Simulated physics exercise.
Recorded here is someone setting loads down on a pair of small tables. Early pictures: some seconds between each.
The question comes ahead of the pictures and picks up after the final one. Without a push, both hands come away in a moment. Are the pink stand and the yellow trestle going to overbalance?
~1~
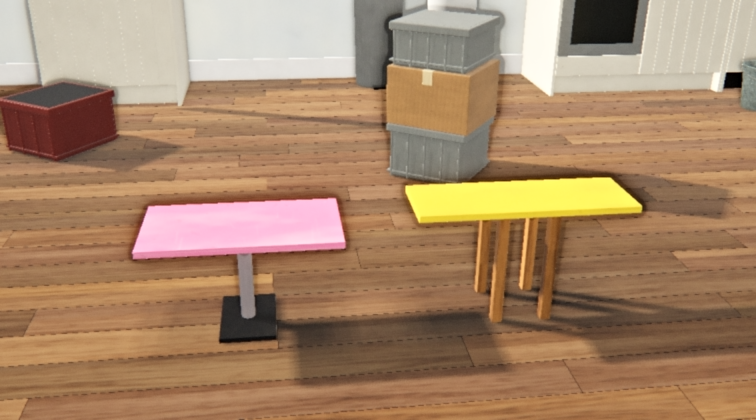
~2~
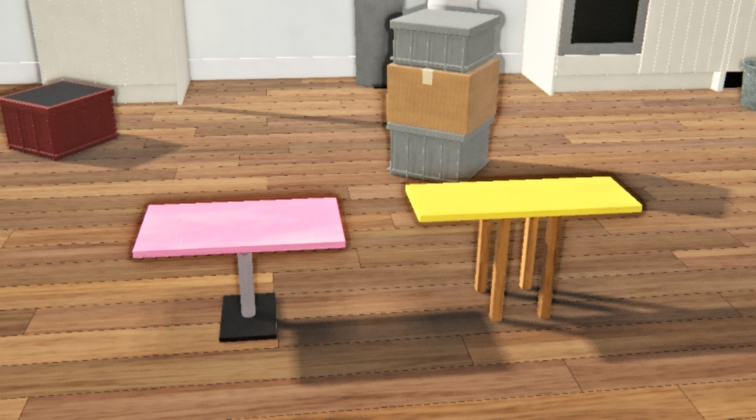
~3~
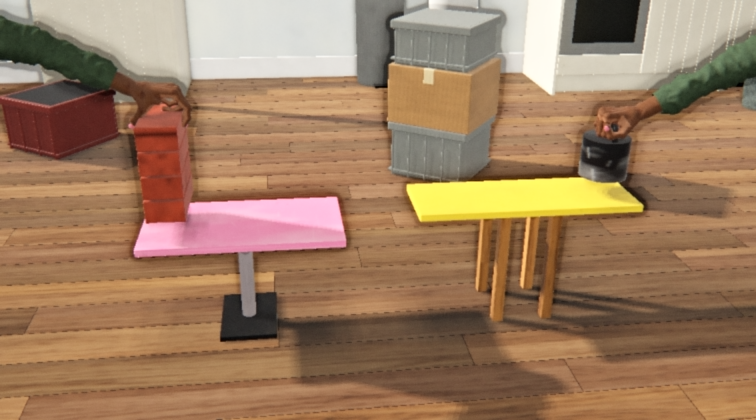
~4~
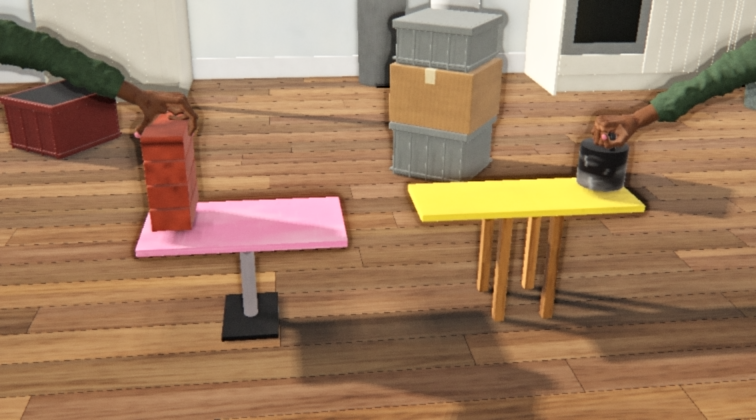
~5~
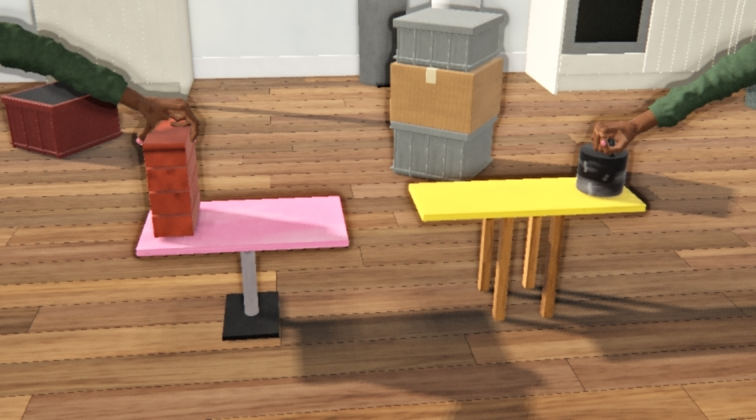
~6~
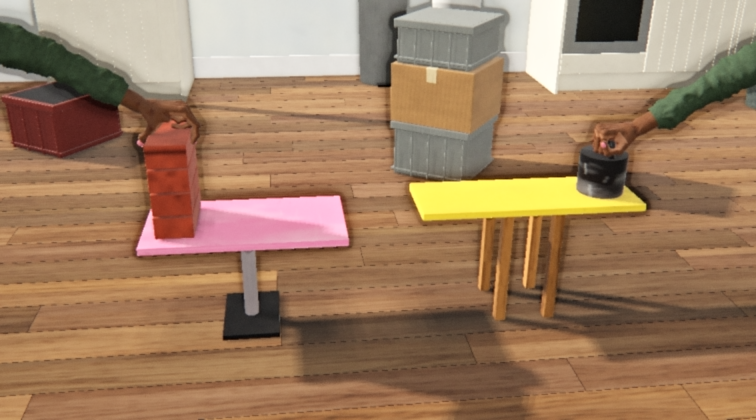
The pink stand ends up fallen, the yellow trestle ends up fallen.
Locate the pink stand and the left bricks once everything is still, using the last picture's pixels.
(189, 249) and (10, 315), in that order.
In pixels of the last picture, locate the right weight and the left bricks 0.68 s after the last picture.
(707, 267) and (42, 311).
Then, 0.46 s later than the last frame, pink stand tilted by 24° near (200, 224); yellow trestle tilted by 34° near (589, 197).
Then, 0.68 s later than the last frame, pink stand tilted by 64° near (152, 241); yellow trestle tilted by 57° near (635, 216).
When it is over, the pink stand overbalances, near (189, 249); the yellow trestle overbalances, near (636, 217).
